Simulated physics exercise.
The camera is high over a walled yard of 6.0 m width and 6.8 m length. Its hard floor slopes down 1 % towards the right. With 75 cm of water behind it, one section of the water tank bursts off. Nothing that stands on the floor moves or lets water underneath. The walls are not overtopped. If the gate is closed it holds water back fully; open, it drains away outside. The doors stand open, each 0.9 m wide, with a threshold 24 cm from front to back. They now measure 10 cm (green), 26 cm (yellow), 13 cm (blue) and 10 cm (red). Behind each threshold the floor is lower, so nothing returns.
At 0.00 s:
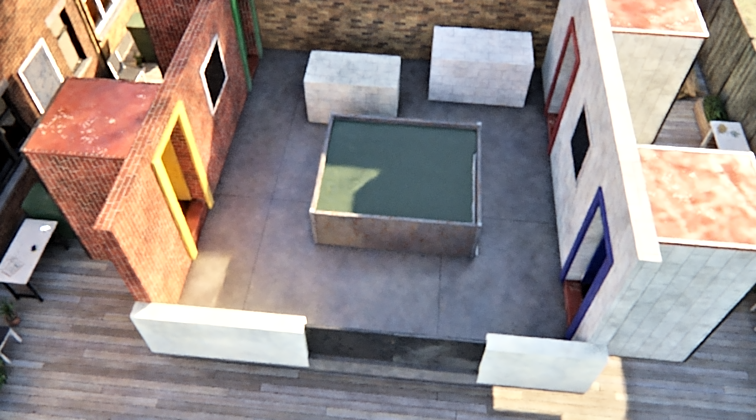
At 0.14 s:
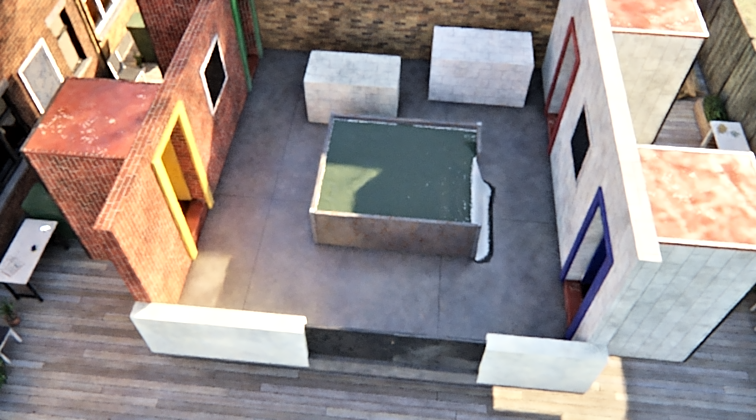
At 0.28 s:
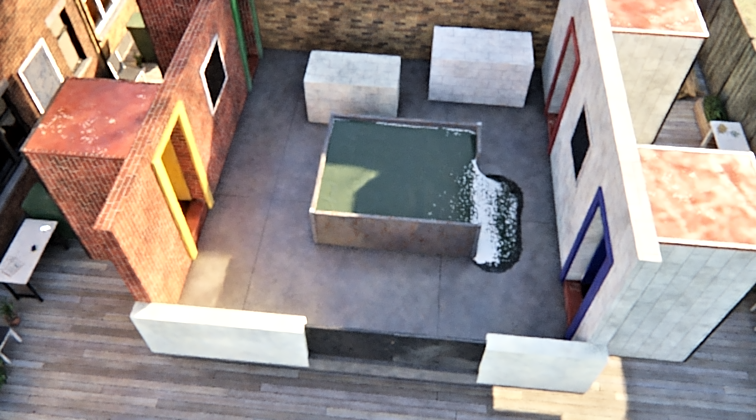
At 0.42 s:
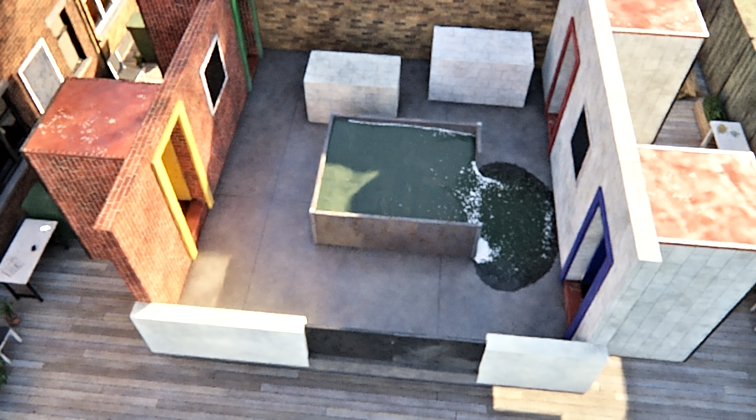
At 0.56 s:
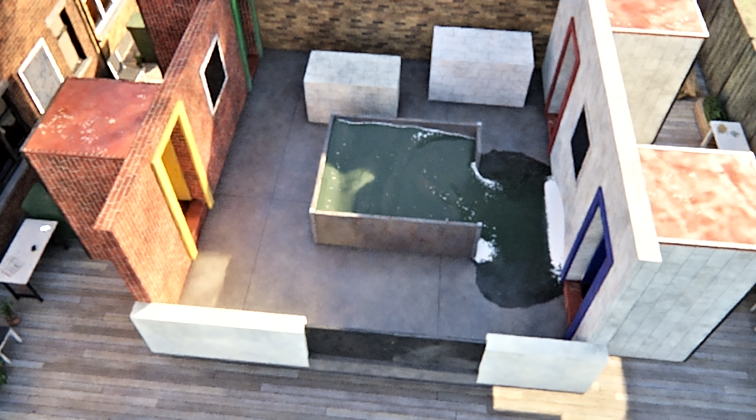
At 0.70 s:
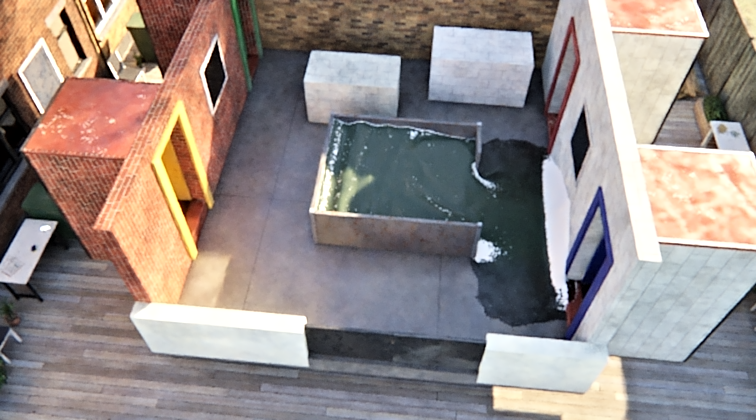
Water pouring from the open right side of a rectangular tank in a walled yard, spreading across the floor to a blue-framed doorway.
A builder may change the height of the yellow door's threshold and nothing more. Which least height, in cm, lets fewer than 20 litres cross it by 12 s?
At least 15 cm or so.
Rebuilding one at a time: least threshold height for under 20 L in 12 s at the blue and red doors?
Roughly 30 cm at blue and 15 cm at red.
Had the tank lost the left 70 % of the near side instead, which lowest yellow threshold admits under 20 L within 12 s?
Then roughly 14.0 cm.
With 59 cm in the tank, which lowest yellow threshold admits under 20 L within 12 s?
Some 11.0 cm.
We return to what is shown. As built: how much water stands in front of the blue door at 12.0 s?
Some 11.5 cm.
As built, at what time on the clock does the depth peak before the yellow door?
Near 4.0 s.
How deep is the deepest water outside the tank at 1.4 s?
Roughly 58 cm.
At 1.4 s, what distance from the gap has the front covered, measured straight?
Some 3.8 m out.
After 1.4 s water covers 20 % of the floor, deepest (58 cm) near (545, 237); it has not reached the yellow door.
After 3.0 s water covers 55 % of the floor, deepest (46 cm) near (568, 357); it has not reached the yellow door.
After 12.0 s water covers 100 % of the floor, deepest (20 cm) near (541, 78); 10 cm at the yellow door, 0 litres in over its 26 cm threshold.
At the yellow door as built, the water arrived by 3.8 s and peaked near 22 cm at 4.2 s.
With a threshold of 13.5 cm, 33 litres would have come in within the 12 s; with 18 cm, 7 litres. So under 20 litres takes about 15 cm.
